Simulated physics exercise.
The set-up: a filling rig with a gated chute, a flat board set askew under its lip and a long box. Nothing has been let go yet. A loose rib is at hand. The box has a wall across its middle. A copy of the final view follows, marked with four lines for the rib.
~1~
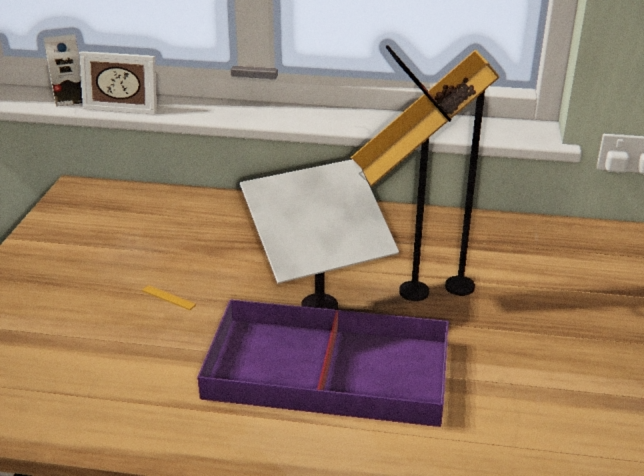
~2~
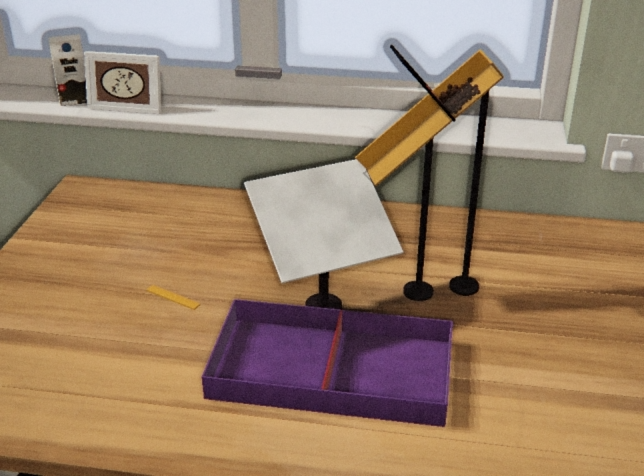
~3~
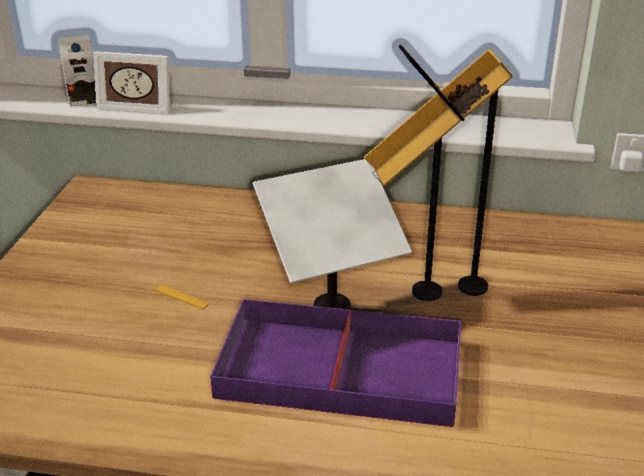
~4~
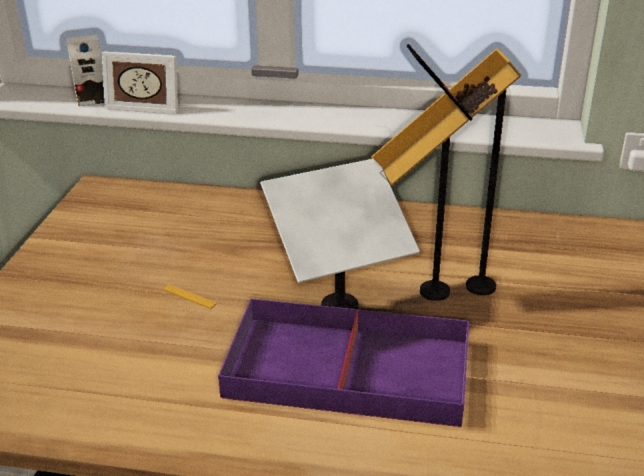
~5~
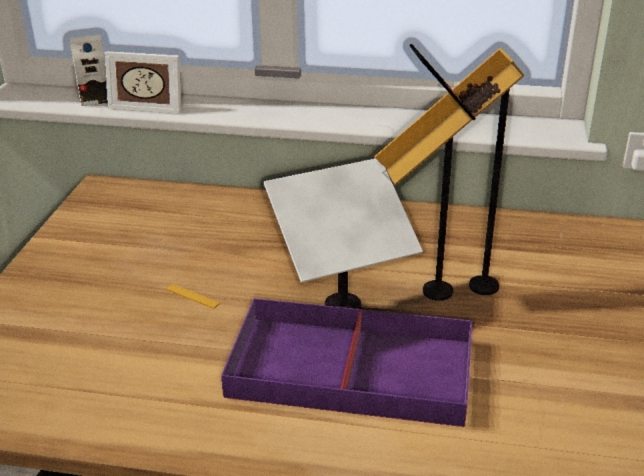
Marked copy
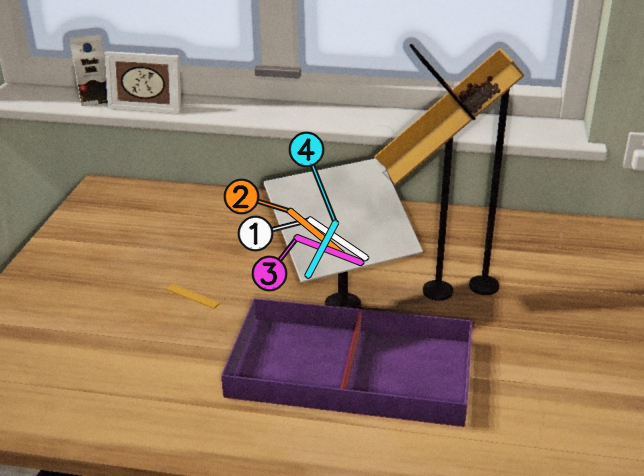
In the video, dark pieces sit behind a thin black bar in a sloping yellow chute above a tilted pale board and a divided purple box on a wooden table; nothing moves except the view, which shifts slightly.
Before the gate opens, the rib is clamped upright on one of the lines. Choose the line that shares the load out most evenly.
Line 4 does it best.
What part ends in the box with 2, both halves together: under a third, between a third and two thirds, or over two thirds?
Over two thirds.
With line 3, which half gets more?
More lands on the right.
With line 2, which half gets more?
Right.
On the marked copy, line 1 from (310, 219) to (365, 257); line 2 from (290, 211) to (341, 253); line 3 from (297, 237) to (360, 262); line 4 from (335, 222) to (308, 275).
For line 1, of what is caught, a stray few in the left half, nearly all in the right.
For line 2, of what is caught, a small part in the left half, nearly all in the right.
For line 3, of what is caught, a small part in the left half, nearly all in the right.
For line 4, of what is caught, about half in the left half, about half in the right.
